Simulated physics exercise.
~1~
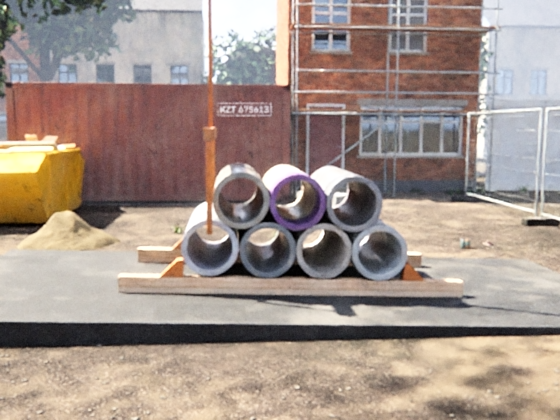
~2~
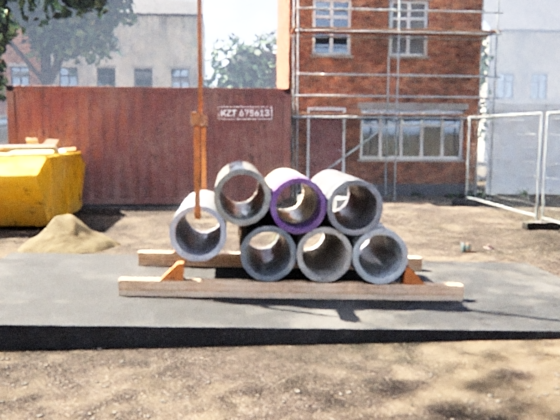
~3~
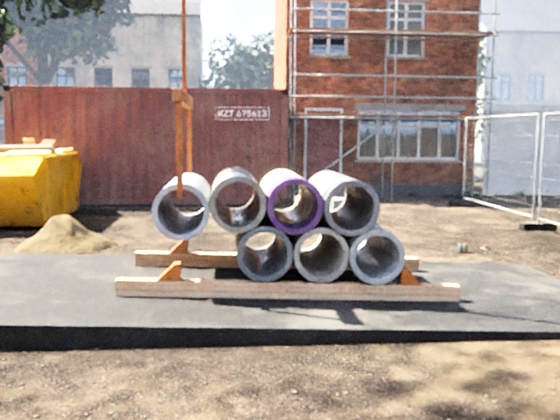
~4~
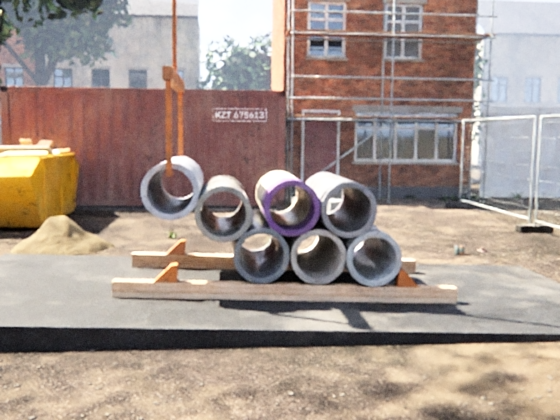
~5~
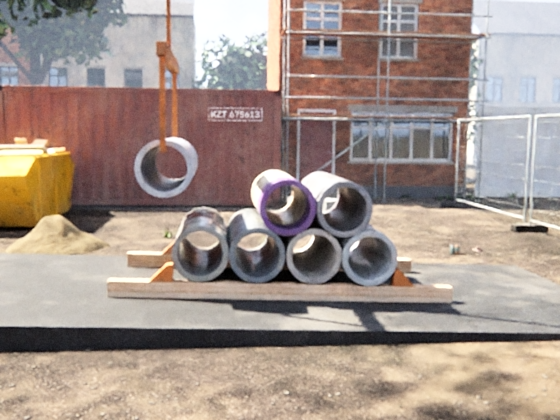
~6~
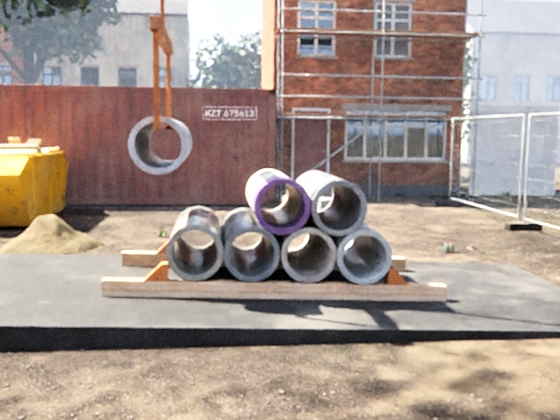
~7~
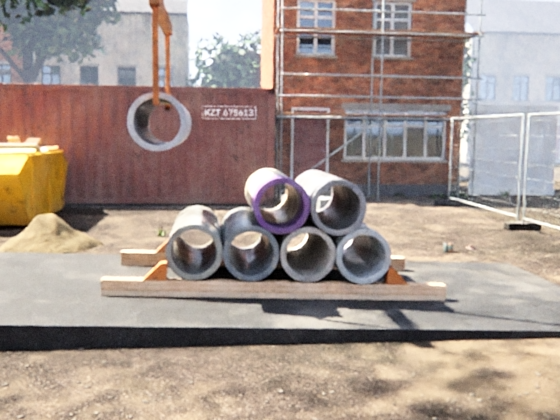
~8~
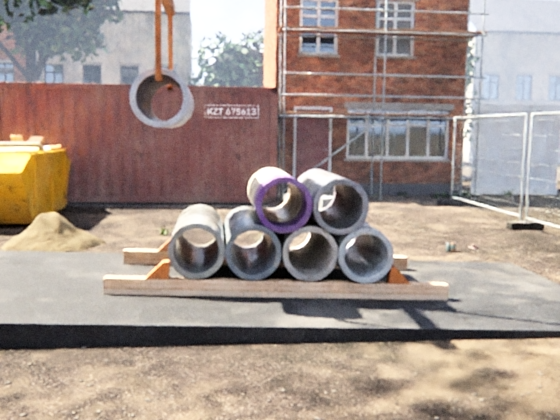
A grey concrete pipe hangs in an orange sling at the left end of a stack on timber bearers with orange chocks, seen from the front across a sunny building site. A purple-rimmed pipe sits in the upper row, with a rusty red wall, a yellow skip and a scaffolded brick building behind. The sling draws the bottom left pipe out leftward and upward. The grey upper pipe beside the purple one drops into the gap and settles in the bottom row. The lifted pipe rises clear and hangs above, while the purple pipe keeps its place.
